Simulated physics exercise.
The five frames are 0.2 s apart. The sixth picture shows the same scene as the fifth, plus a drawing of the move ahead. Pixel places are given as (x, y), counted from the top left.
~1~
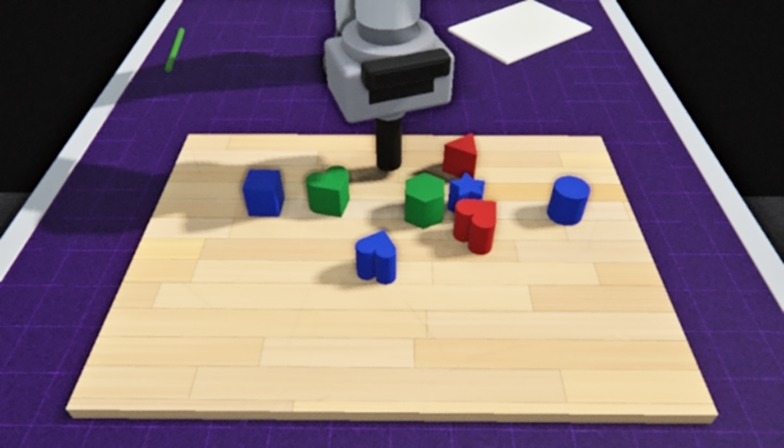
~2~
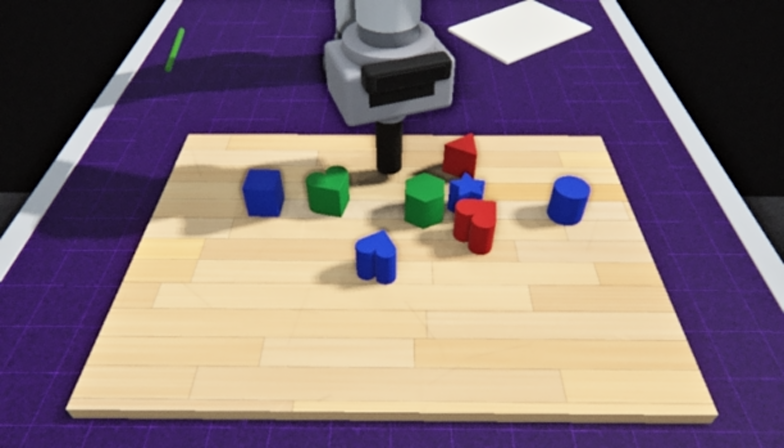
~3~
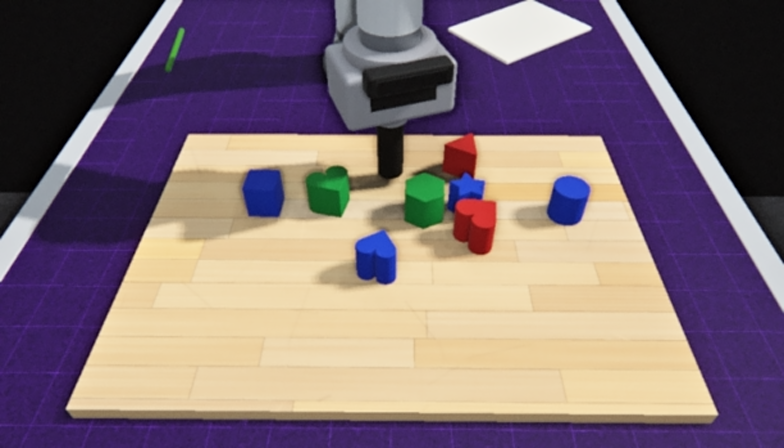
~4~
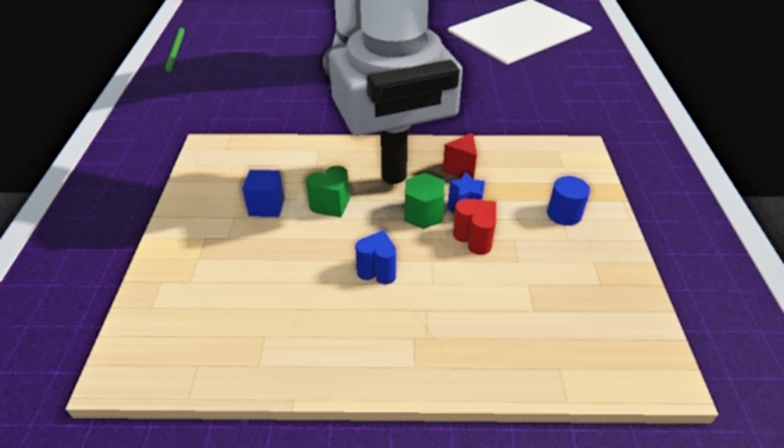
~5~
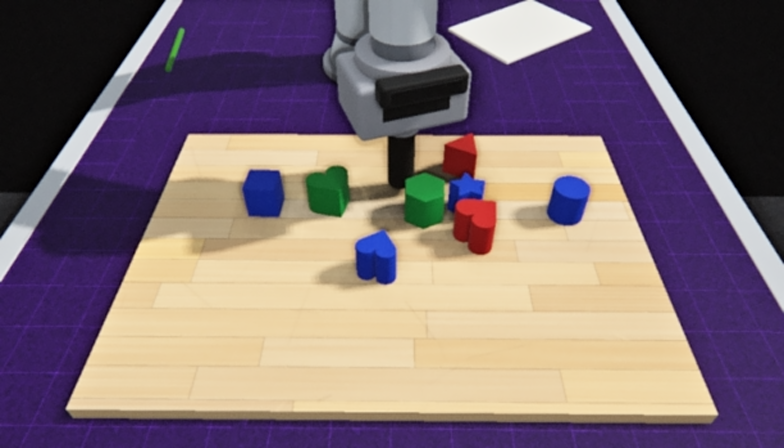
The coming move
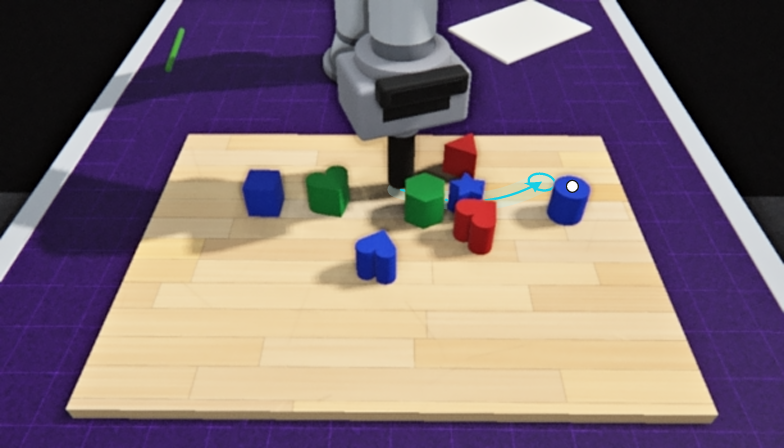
A grey robot arm with a black rod hangs over a pale wooden board on a purple surface, seen from above and in front by a still camera. A blue cube and green block sit left, a green hexagonal block, blue star, red heart and red block right of centre, blue heart nearer, blue disc far right. The rod moves slightly nearer, then also right, pushing nothing.
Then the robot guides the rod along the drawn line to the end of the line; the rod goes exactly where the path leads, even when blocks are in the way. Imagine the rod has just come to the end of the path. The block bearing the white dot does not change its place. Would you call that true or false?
This is true.
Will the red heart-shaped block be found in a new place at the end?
No, that is not how it ends up.
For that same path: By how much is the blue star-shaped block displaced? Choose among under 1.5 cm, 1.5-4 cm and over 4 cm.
It shifts by 1.5 to 4 cm.
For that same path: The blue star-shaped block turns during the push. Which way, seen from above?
From above, the blue star-shaped block will be seen to turn clockwise.
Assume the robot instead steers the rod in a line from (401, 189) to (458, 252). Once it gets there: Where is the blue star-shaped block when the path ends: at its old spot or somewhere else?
It keeps its position.
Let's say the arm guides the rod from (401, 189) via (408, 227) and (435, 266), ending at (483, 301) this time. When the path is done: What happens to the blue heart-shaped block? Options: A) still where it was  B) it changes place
The correct letter is A.
The line goes from (401, 189) by way of (450, 200) and (501, 198) to (542, 182); the dot is on the blue disc.
What follows on the original path. One third of the way, rod (451, 192); green hexagonal block (435, 193), turned 40° clockwise; blue star-shaped block (472, 186).
Two thirds of the way, rod (503, 189); green hexagonal block (435, 193), turned 40° clockwise; blue star-shaped block (497, 190), turned 45° clockwise.
At the end, rod (544, 173); green hexagonal block (435, 193), turned 40° clockwise; blue star-shaped block (497, 190), turned 45° clockwise; red heart-shaped block unmoved; blue disc unmoved.
